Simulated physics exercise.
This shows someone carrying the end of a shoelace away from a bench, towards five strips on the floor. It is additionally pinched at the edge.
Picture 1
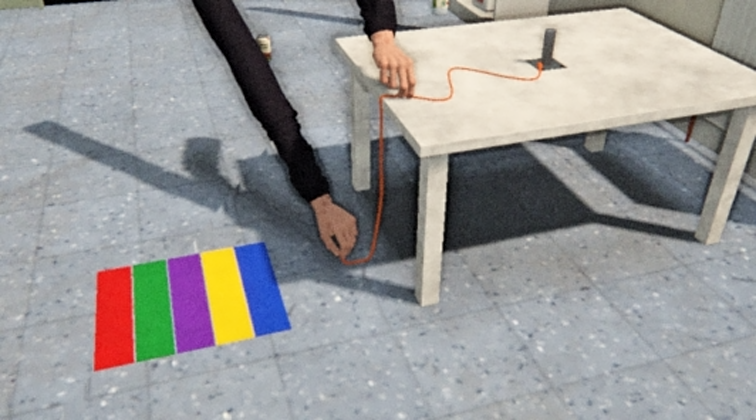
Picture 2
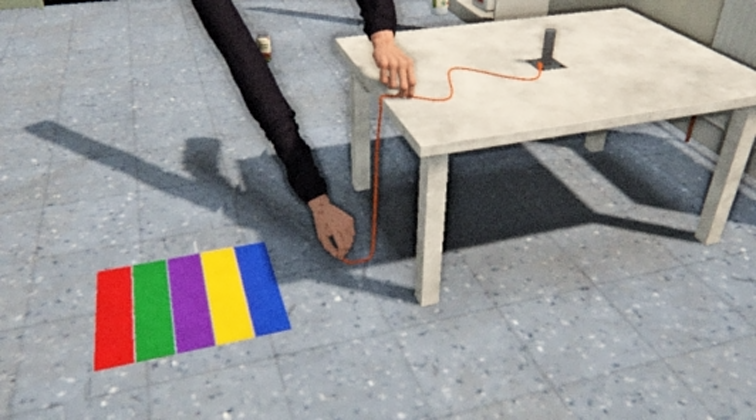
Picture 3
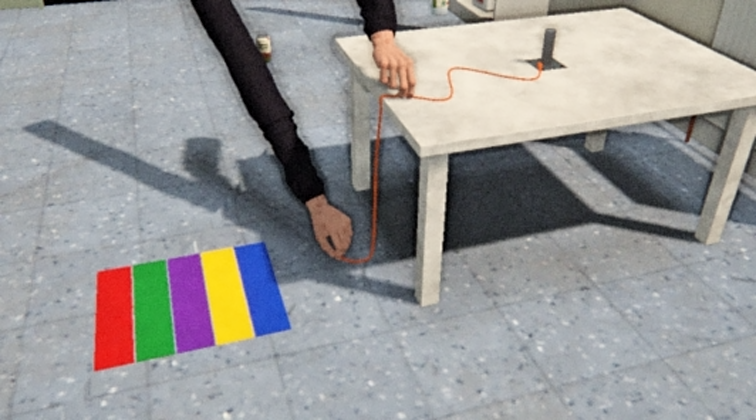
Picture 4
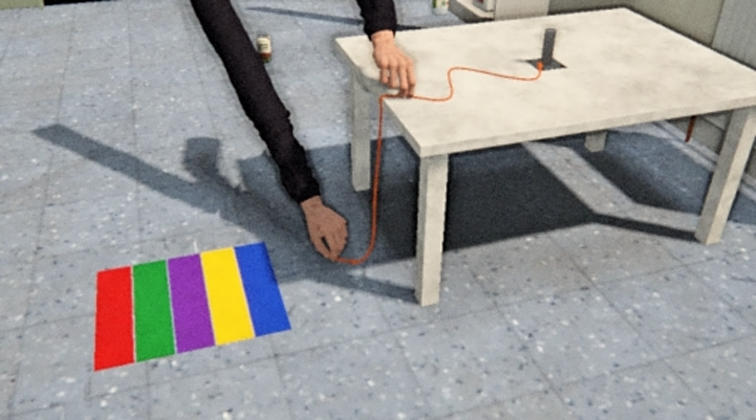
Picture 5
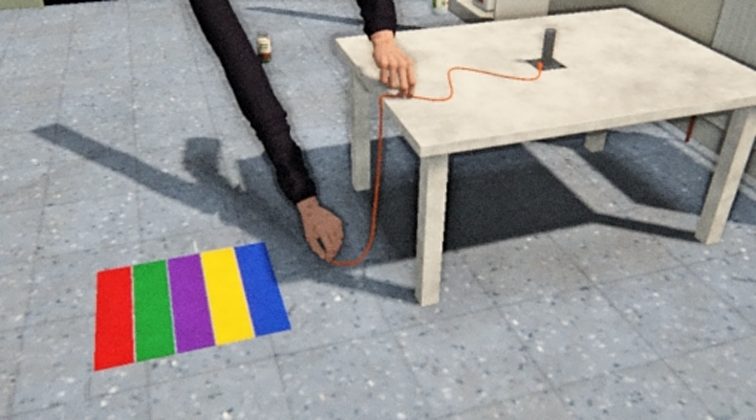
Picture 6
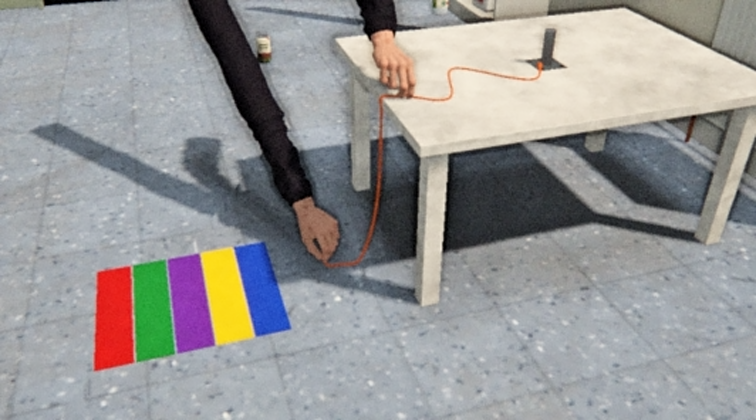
On a speckled grey-blue tiled floor, seen from above at an angle by a still camera, a pale bench stands at the right. An orange-red shoelace winds from a small dark post across its top and over the edge, with red, green, purple, yellow and blue strips at lower left. One dark-sleeved hand pins the lace at the edge while the other draws its end slightly left.
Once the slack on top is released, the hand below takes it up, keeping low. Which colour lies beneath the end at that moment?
Red.
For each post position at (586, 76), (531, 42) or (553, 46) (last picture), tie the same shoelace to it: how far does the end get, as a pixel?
Try 1 about (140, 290), try 2 about (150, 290), try 3 about (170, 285).
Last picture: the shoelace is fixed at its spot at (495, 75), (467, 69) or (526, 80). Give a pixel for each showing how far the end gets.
It ends up near (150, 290) the first time, (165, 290) the second and (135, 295) the third.
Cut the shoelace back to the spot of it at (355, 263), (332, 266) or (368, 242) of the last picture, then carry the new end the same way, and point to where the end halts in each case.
In order, it comes to rest around (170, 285), (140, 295) and (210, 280).
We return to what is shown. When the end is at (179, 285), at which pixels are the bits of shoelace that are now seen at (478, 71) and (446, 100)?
Near (450, 77) and (372, 120).
Soon after, end near (180, 285); over purple.
After that, end near (138, 293); over green.
At the stop, end near (114, 297); over red. The red one.
